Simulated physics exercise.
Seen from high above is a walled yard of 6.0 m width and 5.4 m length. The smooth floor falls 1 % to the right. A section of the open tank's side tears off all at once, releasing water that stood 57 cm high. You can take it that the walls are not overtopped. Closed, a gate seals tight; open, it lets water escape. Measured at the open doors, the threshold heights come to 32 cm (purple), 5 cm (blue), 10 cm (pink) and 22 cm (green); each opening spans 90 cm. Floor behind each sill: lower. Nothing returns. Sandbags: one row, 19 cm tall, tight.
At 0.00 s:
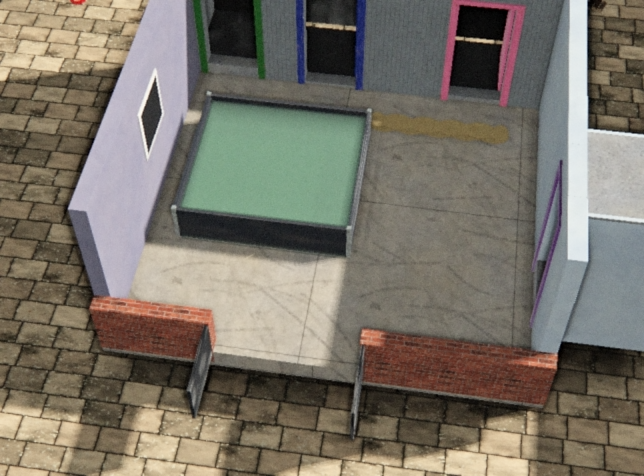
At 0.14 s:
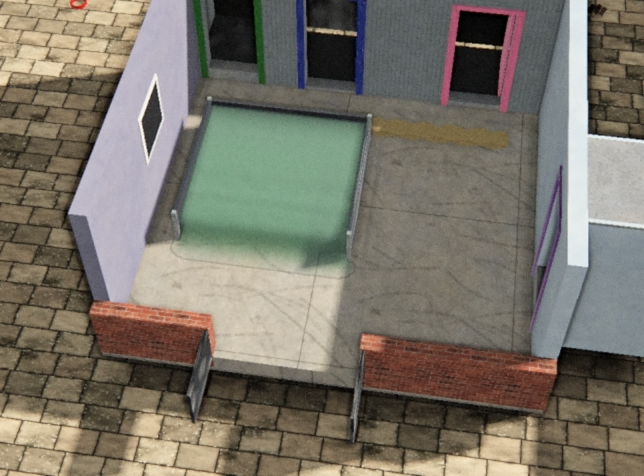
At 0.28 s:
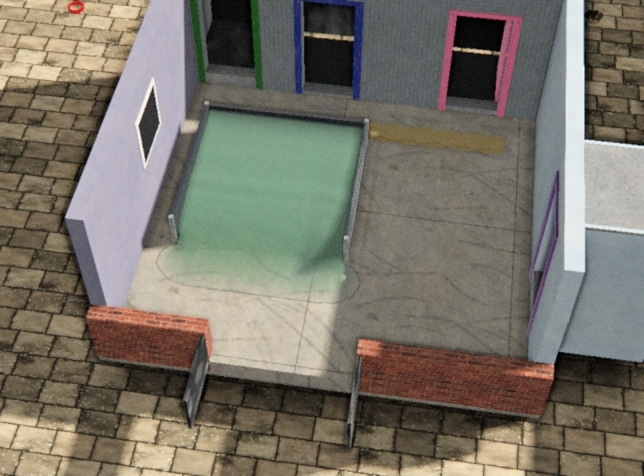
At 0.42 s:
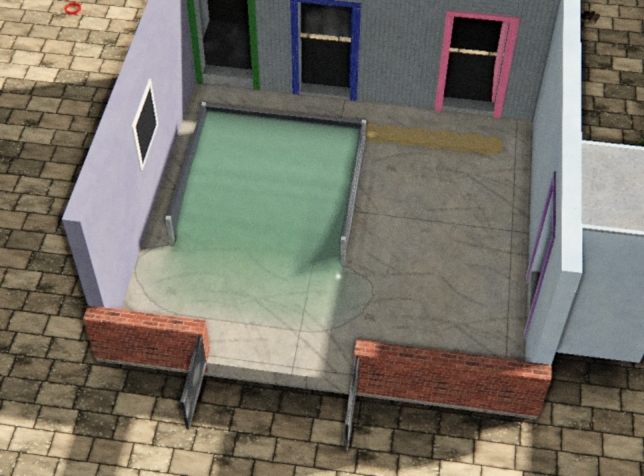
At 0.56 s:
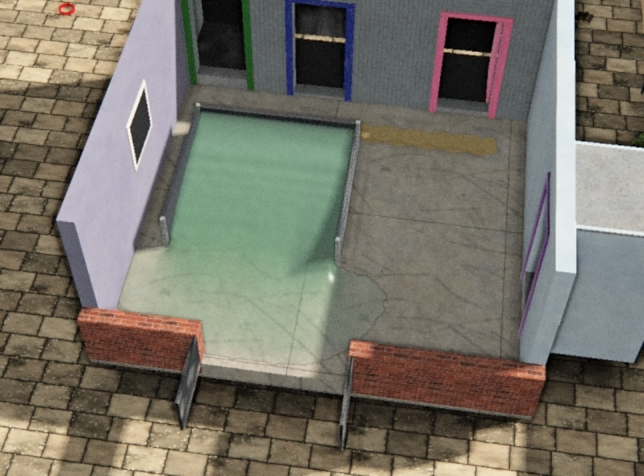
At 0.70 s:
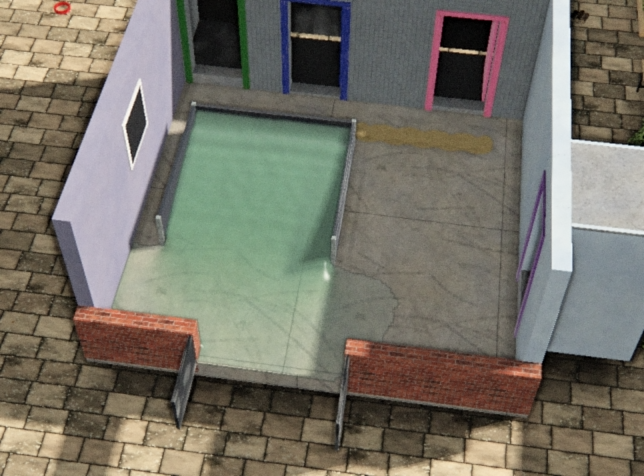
A walled yard with green, blue and pink doorways, where pale green water pours from an open tank's front across the grey floor.
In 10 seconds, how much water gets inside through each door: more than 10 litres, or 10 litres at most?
After that time: The purple door, 10 litres at most; the blue door, 10 litres at most; the pink door, 10 litres at most; the green door, 10 litres at most.
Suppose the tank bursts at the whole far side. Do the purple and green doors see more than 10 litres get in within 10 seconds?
Compared with that limit, purple falls short while green goes higher.
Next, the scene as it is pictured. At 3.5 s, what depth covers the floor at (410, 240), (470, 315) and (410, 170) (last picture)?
Reading - approx. 0 / 2 / 0 cm.
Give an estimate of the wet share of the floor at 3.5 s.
Near 45 per cent is wet.
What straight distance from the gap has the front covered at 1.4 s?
About 3.6 m.
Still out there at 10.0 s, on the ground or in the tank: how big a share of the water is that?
About 44 percent of the water remains.
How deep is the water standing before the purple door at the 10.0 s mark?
Depth: ~ 6.5 cm.
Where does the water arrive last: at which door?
Pink.
After 1.4 s water covers 30 % of the floor and is deepest (40 cm) near (104, 335); purple door not reached, blue door not reached, pink door not reached, green door not reached.
After 2.2 s water covers 35 % of the floor and is deepest (36 cm) near (197, 315); purple door not reached, blue door not reached, pink door not reached, green door not reached.
After 3.5 s water covers 45 % of the floor and is deepest (24 cm) near (116, 337); purple door 8 cm at the sill, 0 L in, blue door not reached, pink door not reached, green door not reached.
After 6.0 s water covers 75 % of the floor and is deepest (16 cm) near (477, 384); purple door 10 cm at the sill, 0 L in, blue door 3 cm at the sill, 0 L in, pink door not reached, green door 12 cm at the sill, 0 L in.
After 10.0 s water covers 90 % of the floor and is deepest (12 cm) near (448, 133); purple door 7 cm at the sill, 0 L in, blue door 2 cm at the sill, 0 L in, pink door 10 cm at the sill, 1 L in, green door 4 cm at the sill, 0 L in.
